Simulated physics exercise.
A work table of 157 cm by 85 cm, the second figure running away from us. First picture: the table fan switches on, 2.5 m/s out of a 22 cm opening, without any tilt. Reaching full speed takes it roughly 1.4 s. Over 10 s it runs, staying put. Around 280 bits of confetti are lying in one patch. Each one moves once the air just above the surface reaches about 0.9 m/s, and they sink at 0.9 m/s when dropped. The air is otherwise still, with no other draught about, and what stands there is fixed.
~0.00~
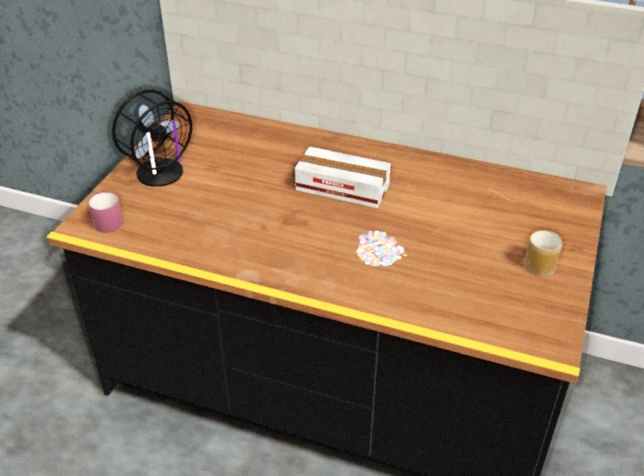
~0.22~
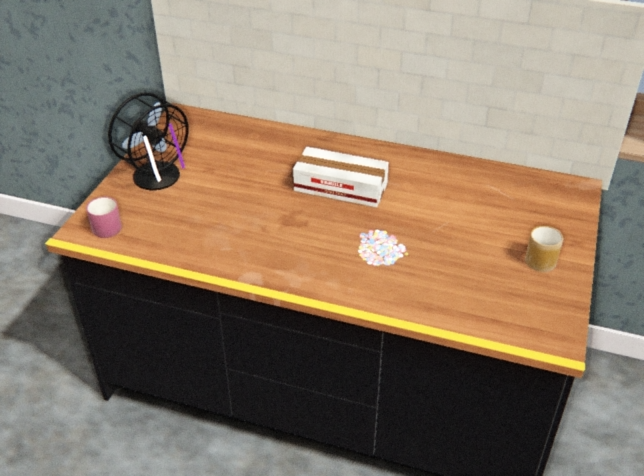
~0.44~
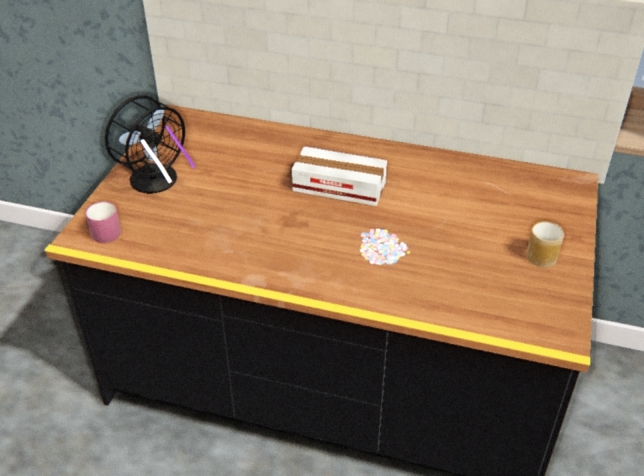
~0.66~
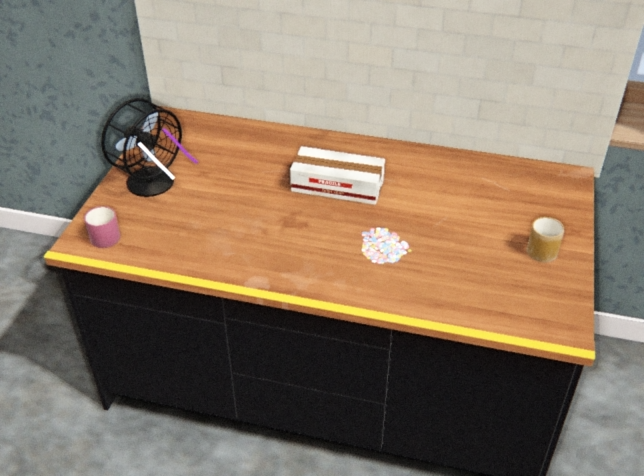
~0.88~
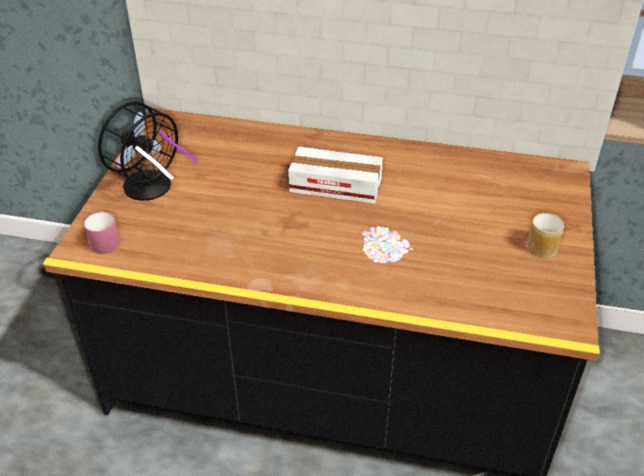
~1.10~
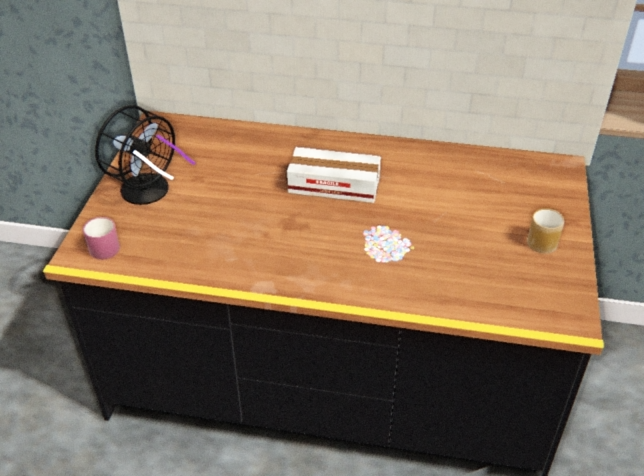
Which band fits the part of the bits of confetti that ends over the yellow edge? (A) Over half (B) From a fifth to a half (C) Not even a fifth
The answer is C.
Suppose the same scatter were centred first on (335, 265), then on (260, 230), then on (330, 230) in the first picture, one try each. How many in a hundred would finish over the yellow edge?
Try by try: About 50 per cent, 60 per cent and 1 per cent.
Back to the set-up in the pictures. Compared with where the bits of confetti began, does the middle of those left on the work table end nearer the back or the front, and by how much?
To the back, by about 5 cm.
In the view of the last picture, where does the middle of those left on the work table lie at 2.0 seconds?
Approx. centre at (441, 248) px.
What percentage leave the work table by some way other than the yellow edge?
It comes out at some 3 %.
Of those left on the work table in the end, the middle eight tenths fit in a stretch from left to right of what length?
Spread, left to right: Approx. 30 cm.
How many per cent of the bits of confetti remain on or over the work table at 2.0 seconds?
Some 100 per cent.
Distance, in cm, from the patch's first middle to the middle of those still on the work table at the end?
Close to 40 cm.
After 2.0 s, 100 % are on the move or not yet settled, 0 % are over the yellow edge; the middle of those still in play is near (441, 248).
After 3.2 s, 11 % are on the move or not yet settled, 0 % are over the yellow edge; the middle of those still in play is near (516, 254).
After 5.5 s, 8 % are on the move or not yet settled, 0 % are over the yellow edge; the middle of those still in play is near (516, 254).
After 10.0 s, at the end, 0 % are over the yellow edge; the middle of those still in play is near (516, 254).
